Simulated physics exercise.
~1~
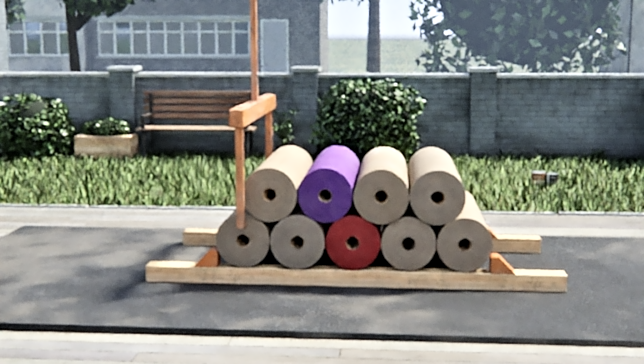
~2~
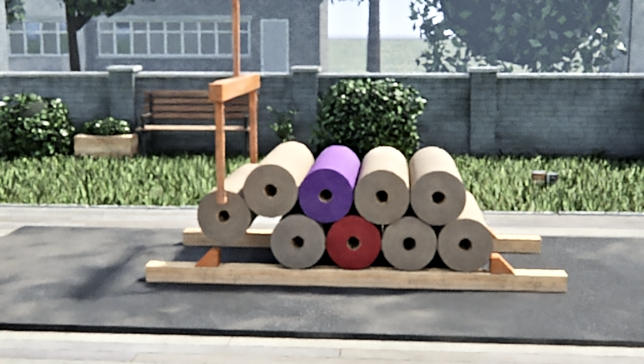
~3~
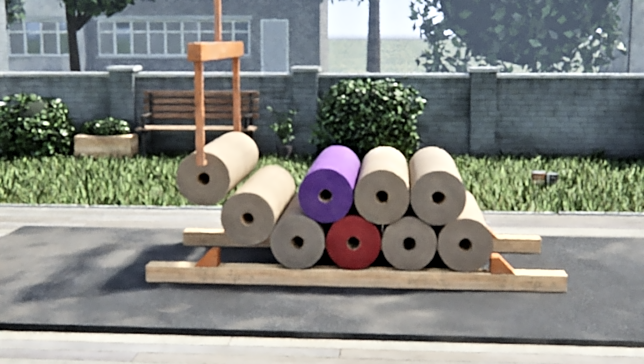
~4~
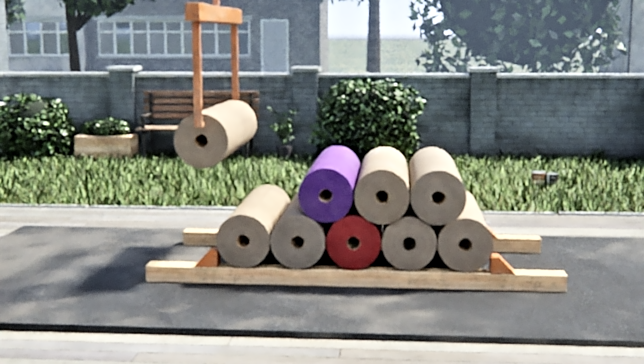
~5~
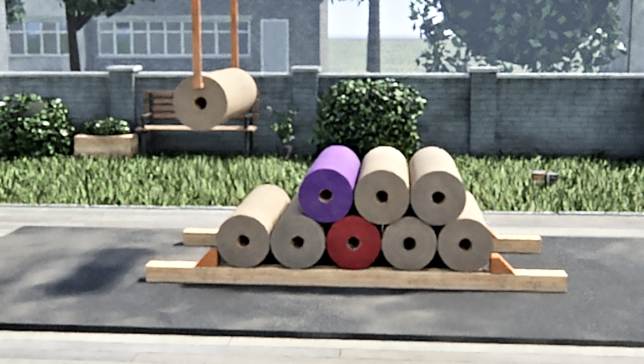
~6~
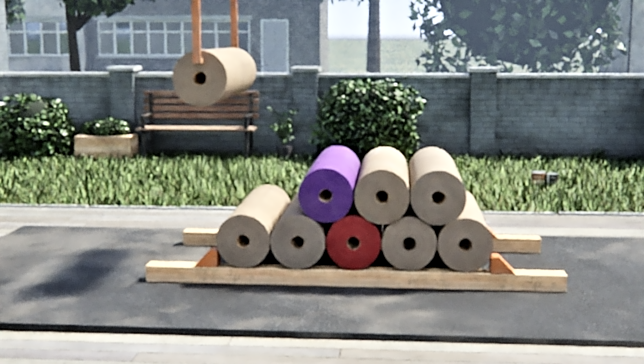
A two-tiered stack of tan rolls, with one purple roll in the upper row and one red roll at the middle of the lower row, lies on wooden bearers on a grey pad, seen end-on before grass, a bench and a wall. An orange beam hooked to the lower row's leftmost roll draws it out to the left and lifts it. The tan roll above drops down into the vacated place. The beam raises its roll higher, clear of the stack. It ends hanging at upper left, while the red and purple rolls remain in their places.
